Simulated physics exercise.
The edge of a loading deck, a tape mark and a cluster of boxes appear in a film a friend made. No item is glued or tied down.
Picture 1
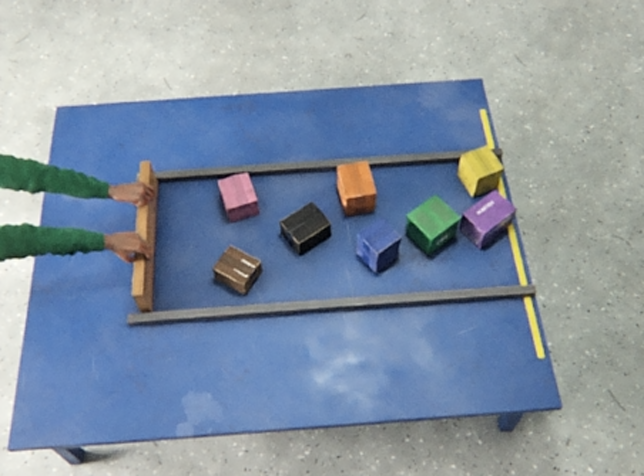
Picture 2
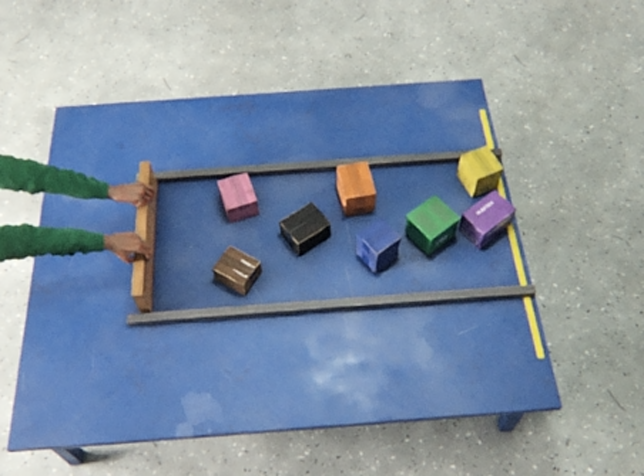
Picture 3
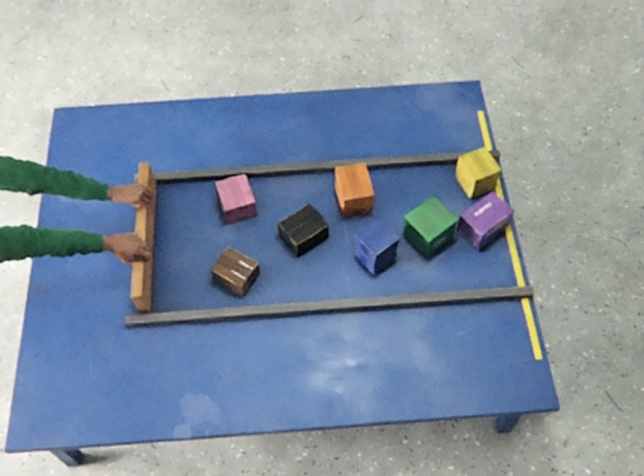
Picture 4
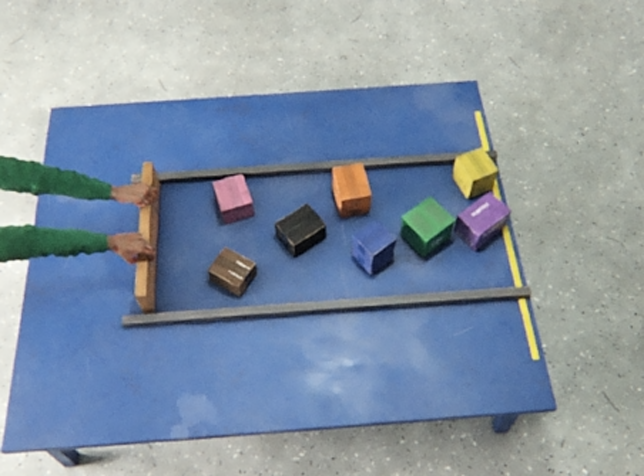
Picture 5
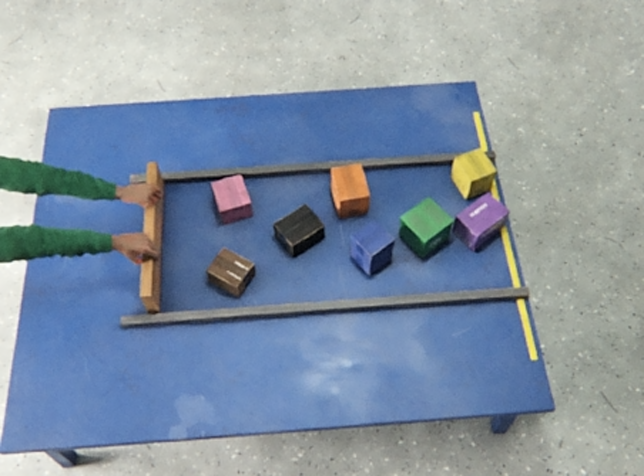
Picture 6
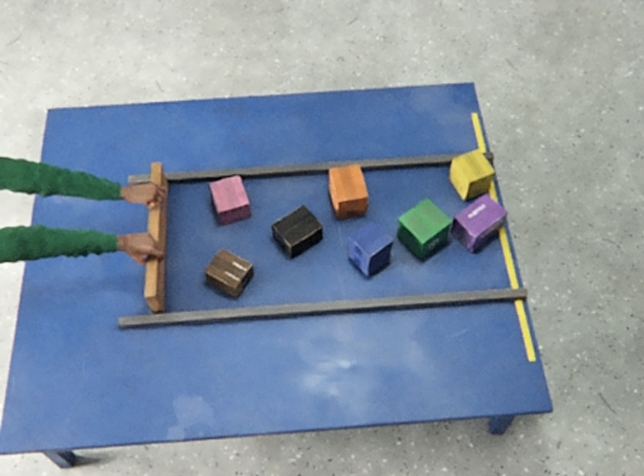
Two green-sleeved hands held a wooden plank at the left end of two rails on a blue table and slid it slightly right, while the colorful boxes ahead of it stayed put.
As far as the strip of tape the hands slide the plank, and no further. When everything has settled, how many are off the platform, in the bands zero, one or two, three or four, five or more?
The fall count hits five or goes past it.
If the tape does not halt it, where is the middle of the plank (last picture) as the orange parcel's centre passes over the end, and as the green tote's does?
With the orange parcel it sits around (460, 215), with the green tote around (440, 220).
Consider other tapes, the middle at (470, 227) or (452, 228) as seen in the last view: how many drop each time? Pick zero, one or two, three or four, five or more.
The first spot gives more than four, the second gives 3 or 4.
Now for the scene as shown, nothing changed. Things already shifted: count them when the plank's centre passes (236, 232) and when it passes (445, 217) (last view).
The count reaches 2 first and 8 second.
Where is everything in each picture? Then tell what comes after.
In the first frame, yellow parcel (480, 171); purple box (487, 219); green tote (432, 226); plank (146, 236); tape (509, 221).
In the second frame, purple box (487, 220); brown parcel (238, 270).
In the third frame, green tote (430, 227); pink parcel (236, 199).
In the fourth frame, yellow parcel (475, 174); orange parcel (351, 191).
In the fifth frame, purple box (481, 222); blue parcel (372, 248).
In the sixth frame, yellow parcel (472, 175); purple box (479, 223); green tote (423, 229); plank (158, 237); tape (501, 225).
Early on, none off yet; yellow parcel at rest near (472, 175); purple box at rest near (479, 223); green tote at rest near (423, 229).
A while later, none off yet; yellow parcel at rest near (472, 175); purple box travelled about its own width near (504, 213); green tote travelled about its own width near (457, 223).
Finally, the number that fall off is five or more; lost, brown parcel, pink parcel, black parcel, orange parcel, blue parcel, green tote, purple box and yellow parcel.
